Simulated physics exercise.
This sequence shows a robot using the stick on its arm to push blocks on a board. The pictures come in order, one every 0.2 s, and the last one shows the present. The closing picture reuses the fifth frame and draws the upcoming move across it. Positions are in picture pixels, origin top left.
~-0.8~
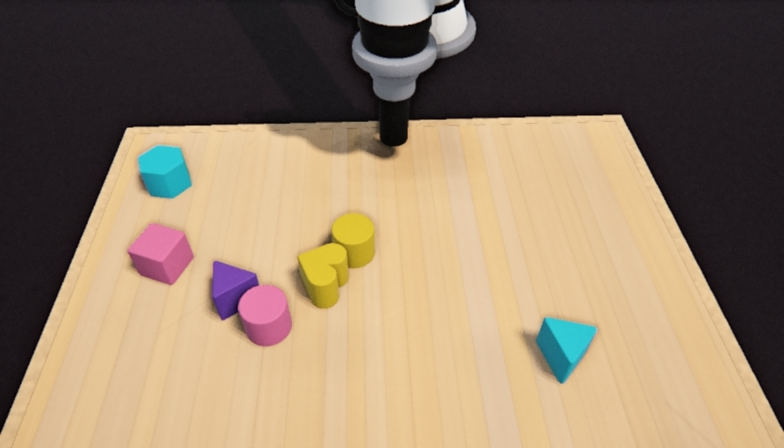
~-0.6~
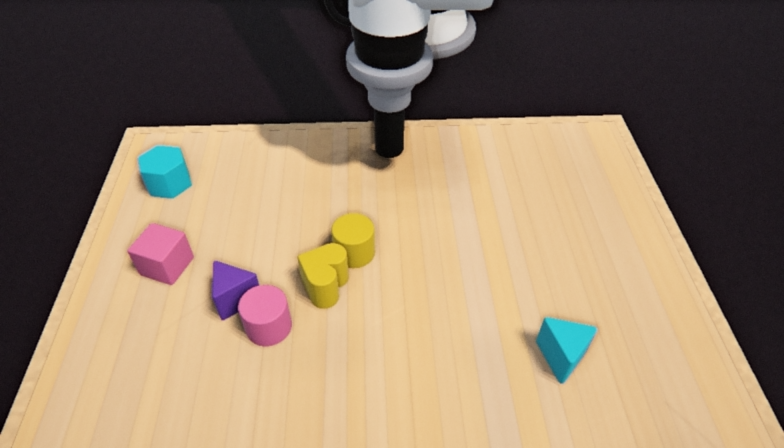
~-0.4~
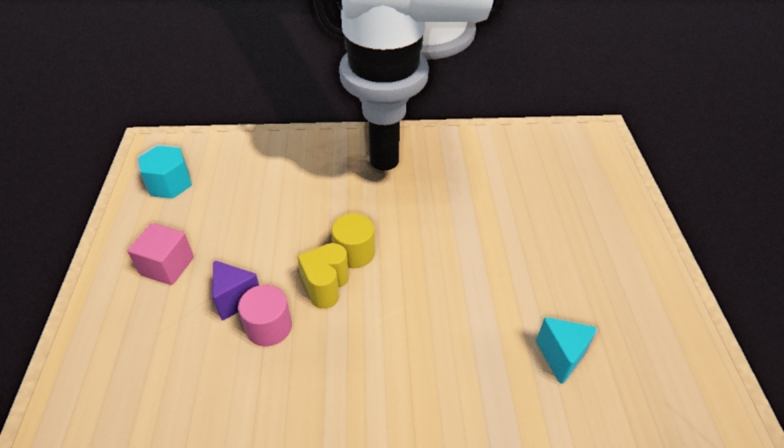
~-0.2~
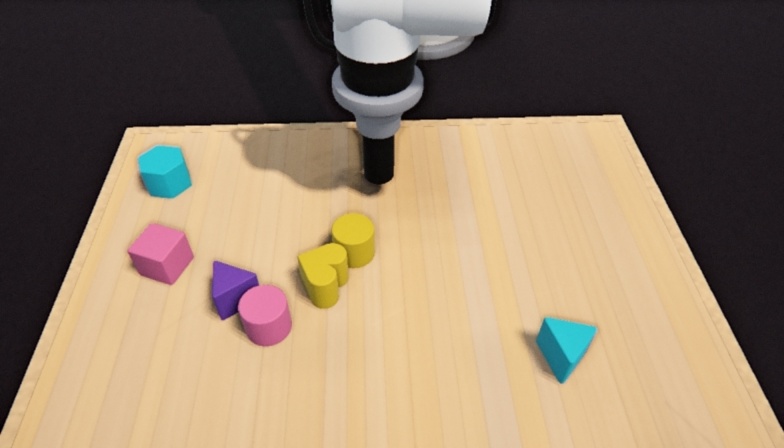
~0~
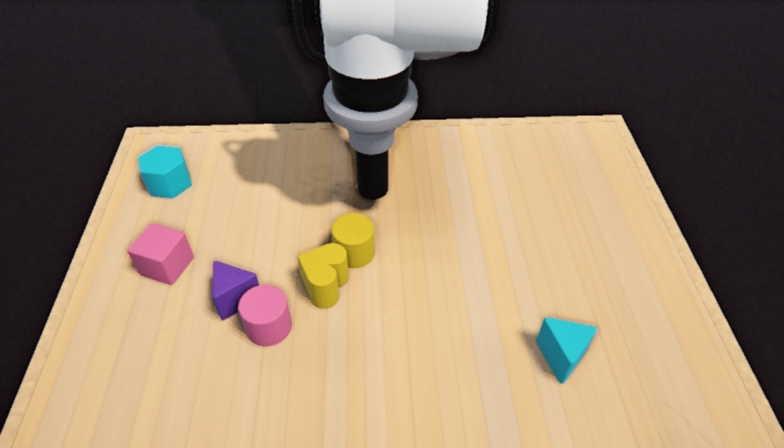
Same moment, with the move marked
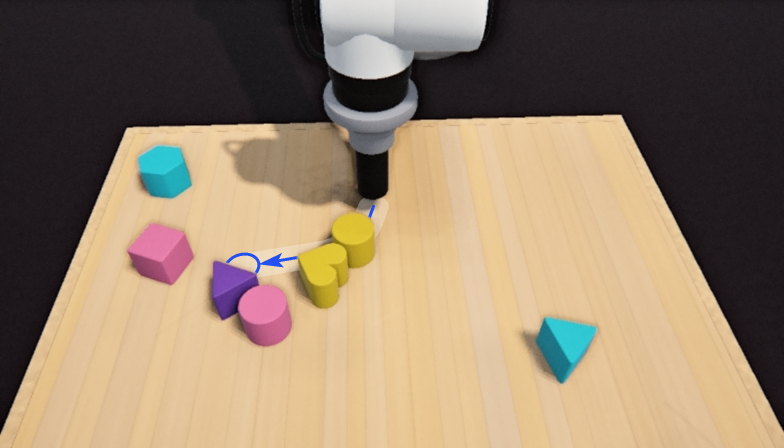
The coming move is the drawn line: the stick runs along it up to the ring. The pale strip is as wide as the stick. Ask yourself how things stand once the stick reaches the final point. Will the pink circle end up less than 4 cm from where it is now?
The answer is yes.
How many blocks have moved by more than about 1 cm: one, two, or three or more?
The push moves two blocks more than 1 cm.
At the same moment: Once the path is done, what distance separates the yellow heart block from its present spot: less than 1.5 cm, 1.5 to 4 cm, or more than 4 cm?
Its displacement is between 1.5 and 4 cm.
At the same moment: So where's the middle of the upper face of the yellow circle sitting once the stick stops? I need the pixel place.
(343, 254)
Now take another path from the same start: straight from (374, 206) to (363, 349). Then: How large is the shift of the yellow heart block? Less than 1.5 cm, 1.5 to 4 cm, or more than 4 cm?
Beyond 4 cm.
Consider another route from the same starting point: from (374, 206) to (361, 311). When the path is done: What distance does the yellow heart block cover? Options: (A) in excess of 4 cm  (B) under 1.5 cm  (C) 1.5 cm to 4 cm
The one that fits is A, in excess of 4 cm.
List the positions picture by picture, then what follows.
Stick's lower end (394, 138); pink circle (262, 303); yellow heart block (322, 262); yellow circle (353, 228), in the first frame.
Stick (389, 149); blocks still, in the second frame.
Stick (384, 161); blocks still, in the third frame.
Stick (379, 175); blocks still, in the fourth frame.
Stick (373, 190); pink circle (262, 303); yellow heart block (322, 262); yellow circle (353, 228), in the fifth frame.
Drawn move, from (374, 206) via (351, 242) and (299, 257), ending at (242, 267).
What follows on the original path. One third of the way, stick (350, 226); yellow heart block (317, 277), turned 30° clockwise; yellow circle (348, 247).
Two thirds of the way, stick (295, 241); yellow heart block (319, 284), turned 55° clockwise; yellow circle (343, 254).
At the end, stick (237, 251); pink circle still; yellow heart block (319, 284), turned 55° clockwise; yellow circle (343, 254).
